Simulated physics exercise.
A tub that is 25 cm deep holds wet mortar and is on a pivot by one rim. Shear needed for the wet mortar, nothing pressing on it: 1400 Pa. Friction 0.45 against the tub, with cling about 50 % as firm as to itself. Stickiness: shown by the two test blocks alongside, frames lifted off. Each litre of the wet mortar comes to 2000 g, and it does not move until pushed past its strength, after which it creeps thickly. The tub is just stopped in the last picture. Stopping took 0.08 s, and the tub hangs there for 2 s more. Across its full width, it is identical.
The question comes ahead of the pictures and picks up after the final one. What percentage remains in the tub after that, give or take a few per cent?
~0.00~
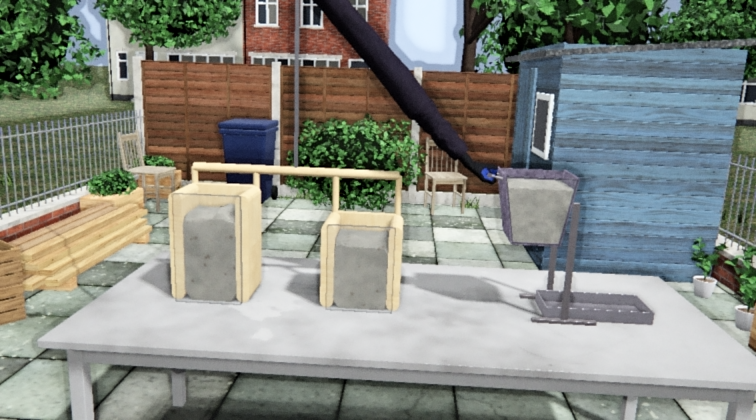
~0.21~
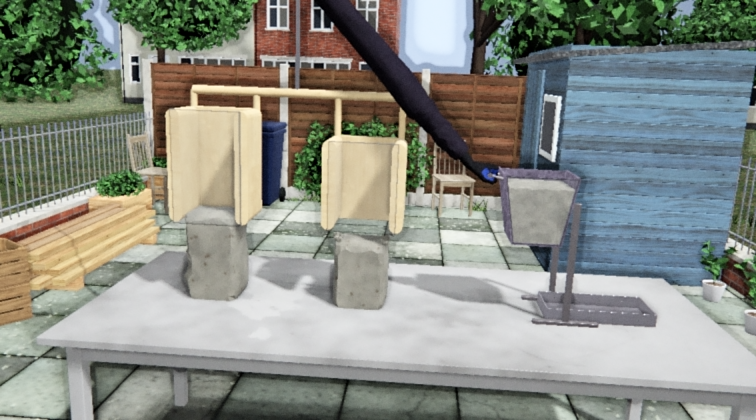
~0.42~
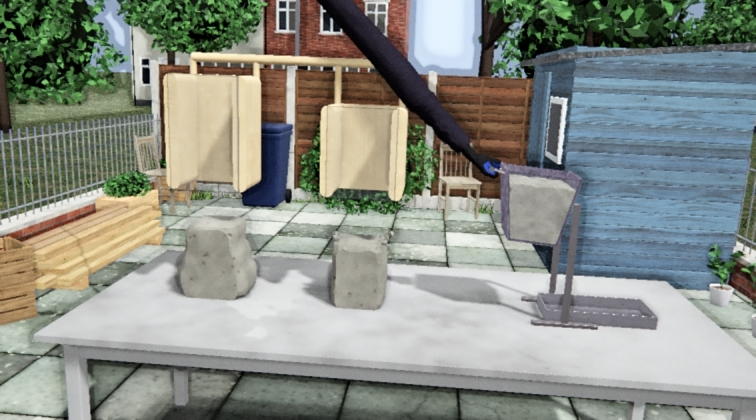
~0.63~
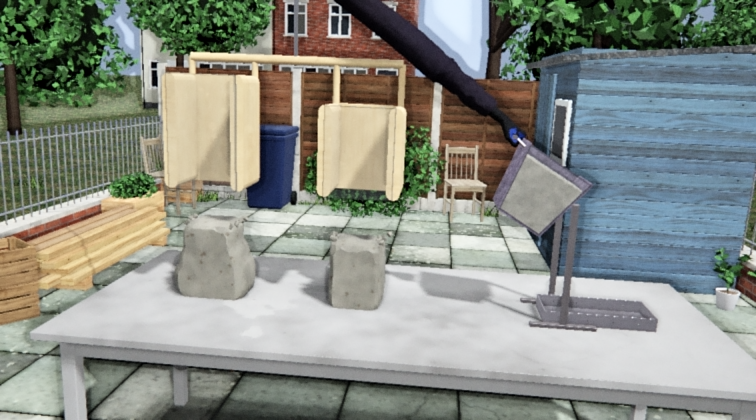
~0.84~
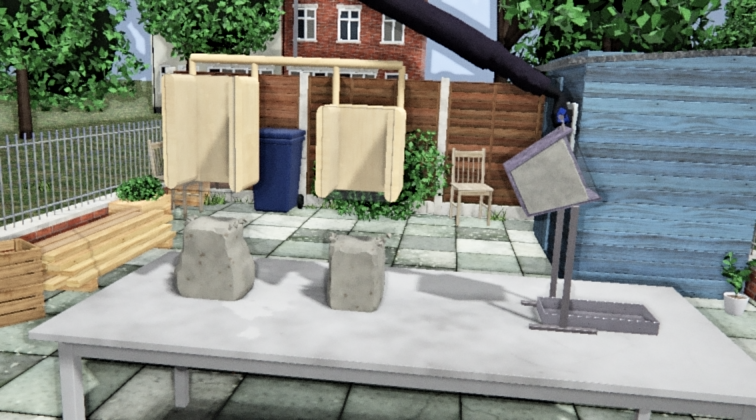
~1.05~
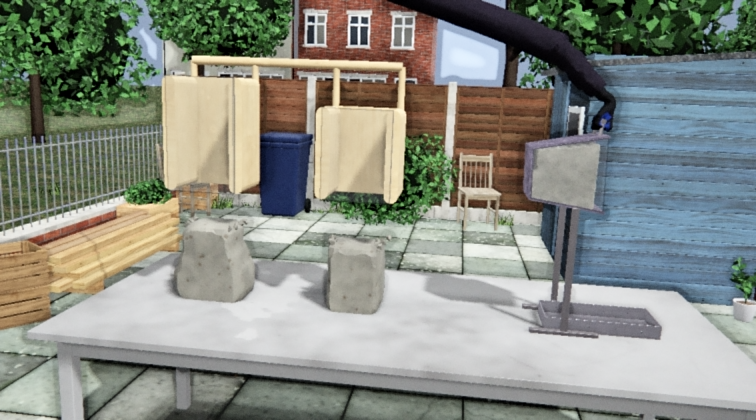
100 %.
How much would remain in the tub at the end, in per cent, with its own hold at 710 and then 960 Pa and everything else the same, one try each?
60 in a hundred, followed by 60 in a hundred.
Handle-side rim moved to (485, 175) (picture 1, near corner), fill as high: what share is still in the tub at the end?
The tub would end up holding some 40 % of it.
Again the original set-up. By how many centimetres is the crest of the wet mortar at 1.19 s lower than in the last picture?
Roughly 1 cm.
After 1.19 s, the tub is at 88 degrees and holds 100 %.
After 1.36 s, the tub is at 88 degrees and holds 100 %.
After 1.53 s, the tub is at 88 degrees and holds 100 %.
After 1.70 s, the tub is at 88 degrees and holds 100 %.
After 3.05 s, the tub is at 88 degrees and holds 100 %.
